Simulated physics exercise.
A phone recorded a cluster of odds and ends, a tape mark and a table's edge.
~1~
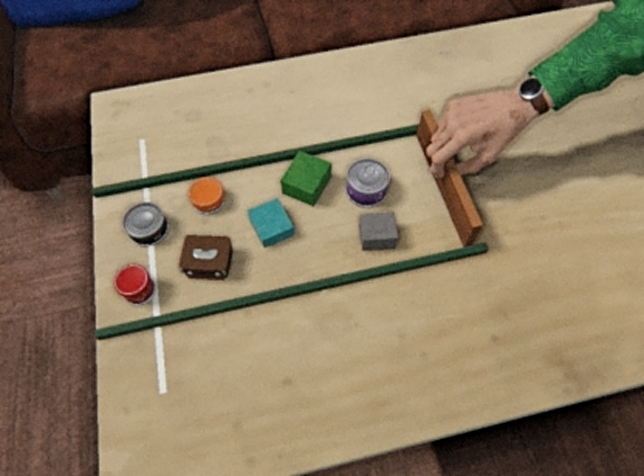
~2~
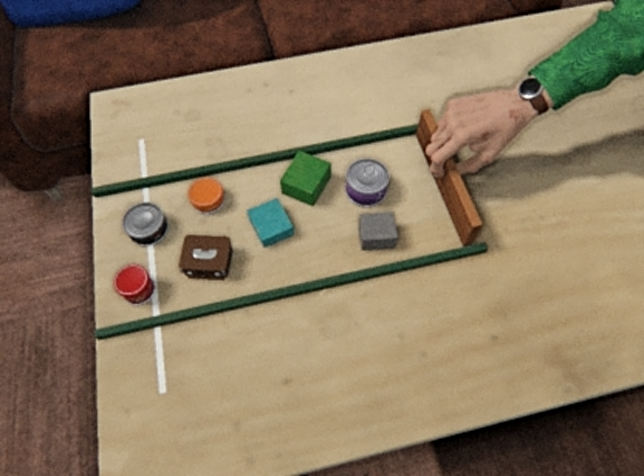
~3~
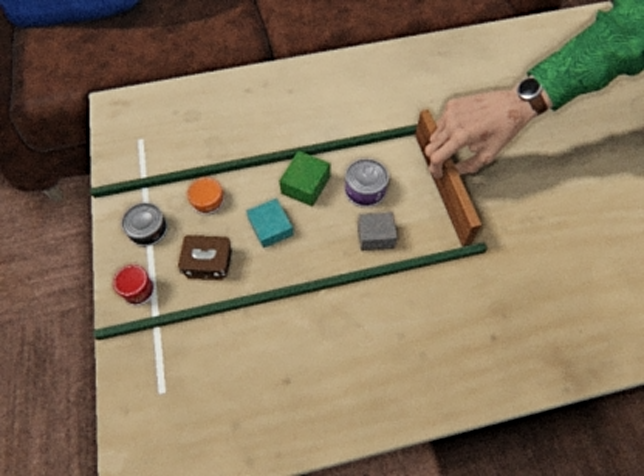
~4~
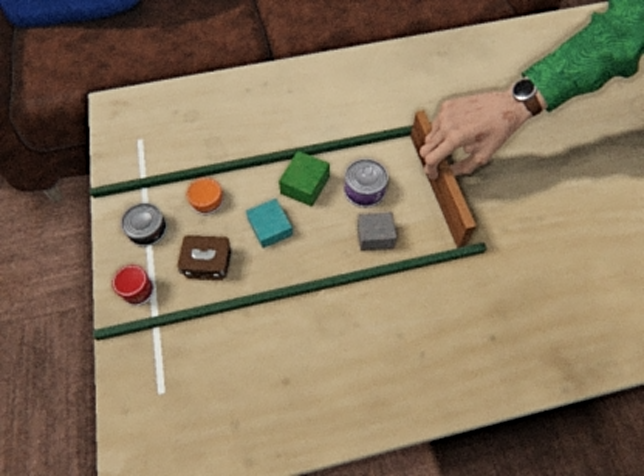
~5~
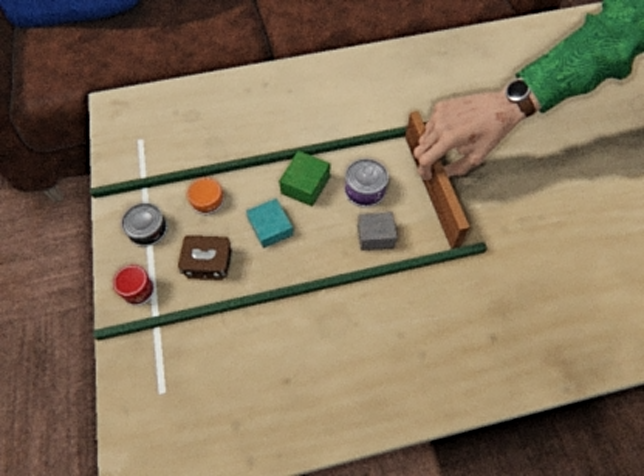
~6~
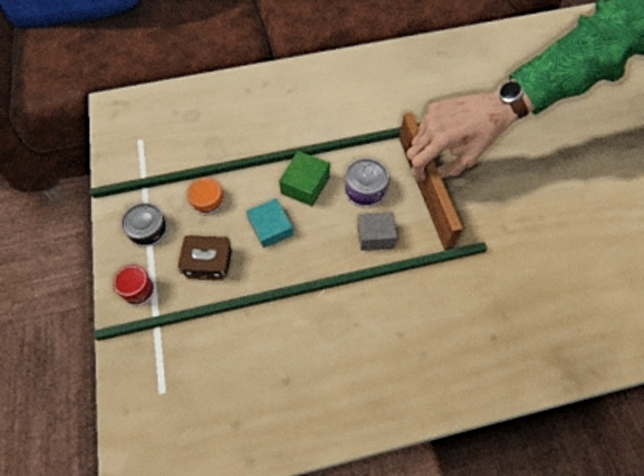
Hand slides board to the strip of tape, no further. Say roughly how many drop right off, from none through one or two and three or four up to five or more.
Off the edge will go three or four.
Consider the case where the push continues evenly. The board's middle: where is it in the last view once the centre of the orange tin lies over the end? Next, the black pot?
The middle sits near (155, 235) for the first and near (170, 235) for the other.
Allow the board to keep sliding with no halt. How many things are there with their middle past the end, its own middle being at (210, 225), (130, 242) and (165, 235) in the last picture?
Going through the three places, I get 0, 5 and 2.
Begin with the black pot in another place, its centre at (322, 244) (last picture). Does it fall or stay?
Result: It remains there.
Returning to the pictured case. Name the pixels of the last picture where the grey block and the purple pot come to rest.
Near (132, 288) and (124, 235).
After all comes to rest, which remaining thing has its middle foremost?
It's the brown case that is foremost.
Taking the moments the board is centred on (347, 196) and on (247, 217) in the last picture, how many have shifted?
First 3, after that 6.
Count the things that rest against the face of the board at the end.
3.
Soon after, none off yet; red pot at rest near (135, 286); black pot at rest near (145, 225); brown case at rest near (206, 258).
After that, none off yet; red pot at rest near (135, 286); black pot at rest near (145, 225); brown case displaced a little near (193, 270).
And then, none off yet; red pot displaced about its own width near (93, 296); black pot displaced about its own width near (108, 244); brown case displaced well along near (135, 300).
In the end, the number that fall off is three or four; gone, orange tin, black pot and red pot.
